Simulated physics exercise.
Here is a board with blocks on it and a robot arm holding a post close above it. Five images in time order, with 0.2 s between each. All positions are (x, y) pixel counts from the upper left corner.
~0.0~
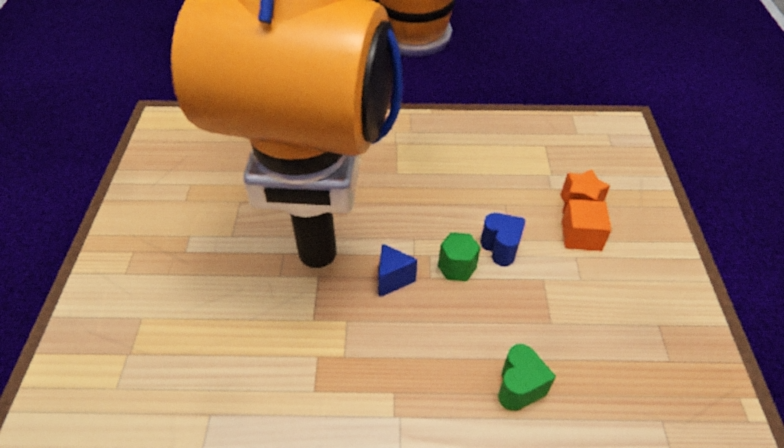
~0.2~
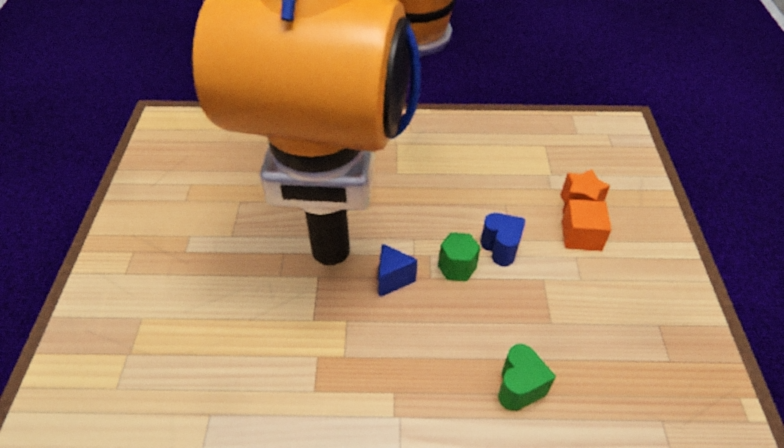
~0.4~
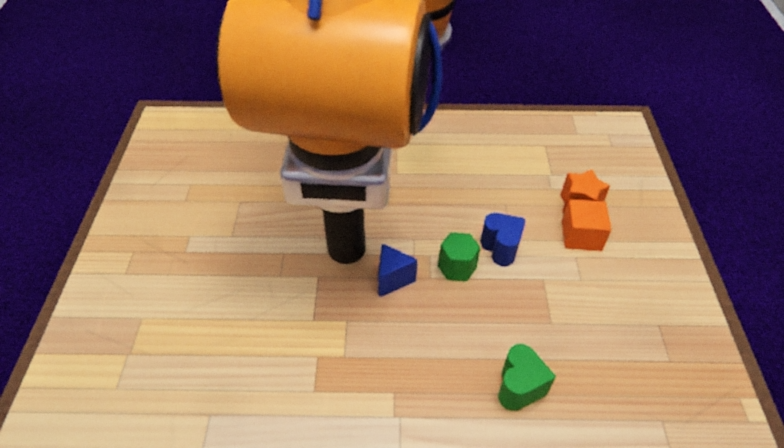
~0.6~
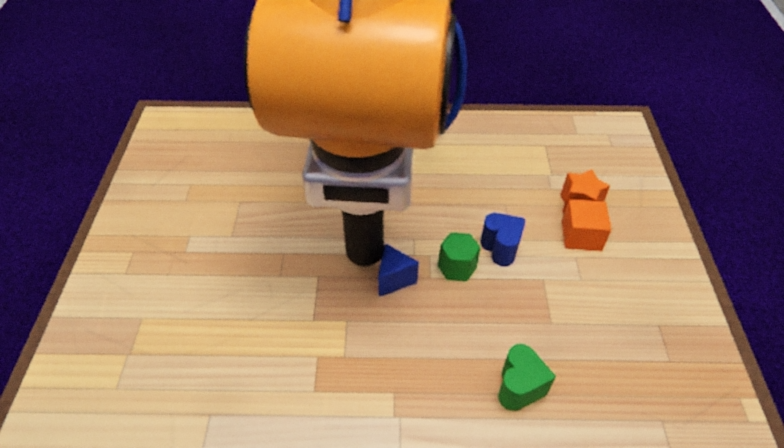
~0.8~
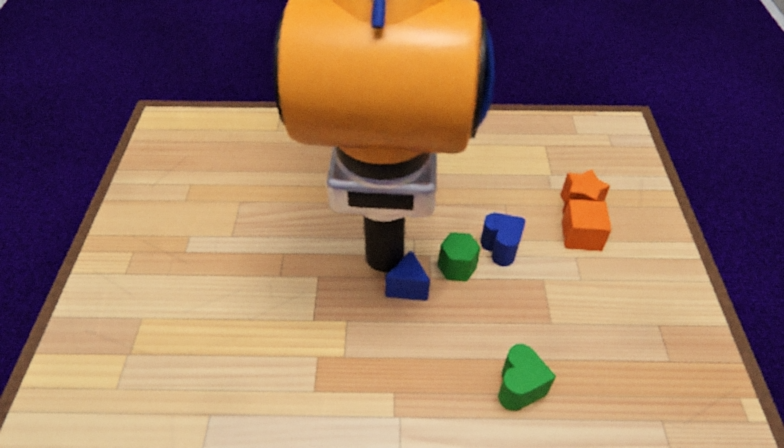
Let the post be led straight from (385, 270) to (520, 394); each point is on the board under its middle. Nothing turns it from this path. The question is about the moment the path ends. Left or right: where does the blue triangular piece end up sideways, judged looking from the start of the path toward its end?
The left-hand side.
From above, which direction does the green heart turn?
Watching from overhead, you'd notice the green heart rotating clockwise.
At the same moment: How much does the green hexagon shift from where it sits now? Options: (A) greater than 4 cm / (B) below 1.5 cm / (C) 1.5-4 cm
I choose B.
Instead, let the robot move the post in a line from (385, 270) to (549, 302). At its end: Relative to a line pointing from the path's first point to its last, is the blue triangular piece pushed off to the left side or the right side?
It's going to go right.
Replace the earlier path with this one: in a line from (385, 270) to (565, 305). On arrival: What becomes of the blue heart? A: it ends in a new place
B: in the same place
A - it ends in a new place.
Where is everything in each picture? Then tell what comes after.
The first frame shows post tip at (318, 253); block tops, blue triangular piece at (393, 259); green hexagon at (461, 245); green heart at (526, 369).
The second frame shows post at (331, 251); blocks unchanged.
The third frame shows post at (347, 249); blocks unchanged.
The fourth frame shows post at (365, 251); blocks unchanged.
The fifth frame shows post at (385, 257); blue triangular piece at (409, 268); green hexagon at (461, 245); green heart at (526, 369).
The first path, step by step. One third of the way, post at (429, 295); blue triangular piece at (455, 309).
Two thirds of the way, post at (475, 336); blue triangular piece at (508, 350); green heart at (546, 383), turned 25° clockwise.
At the end, post at (525, 383); blue triangular piece at (566, 388), turned 25° anticlockwise; green hexagon in place; green heart at (594, 418), turned 55° clockwise.
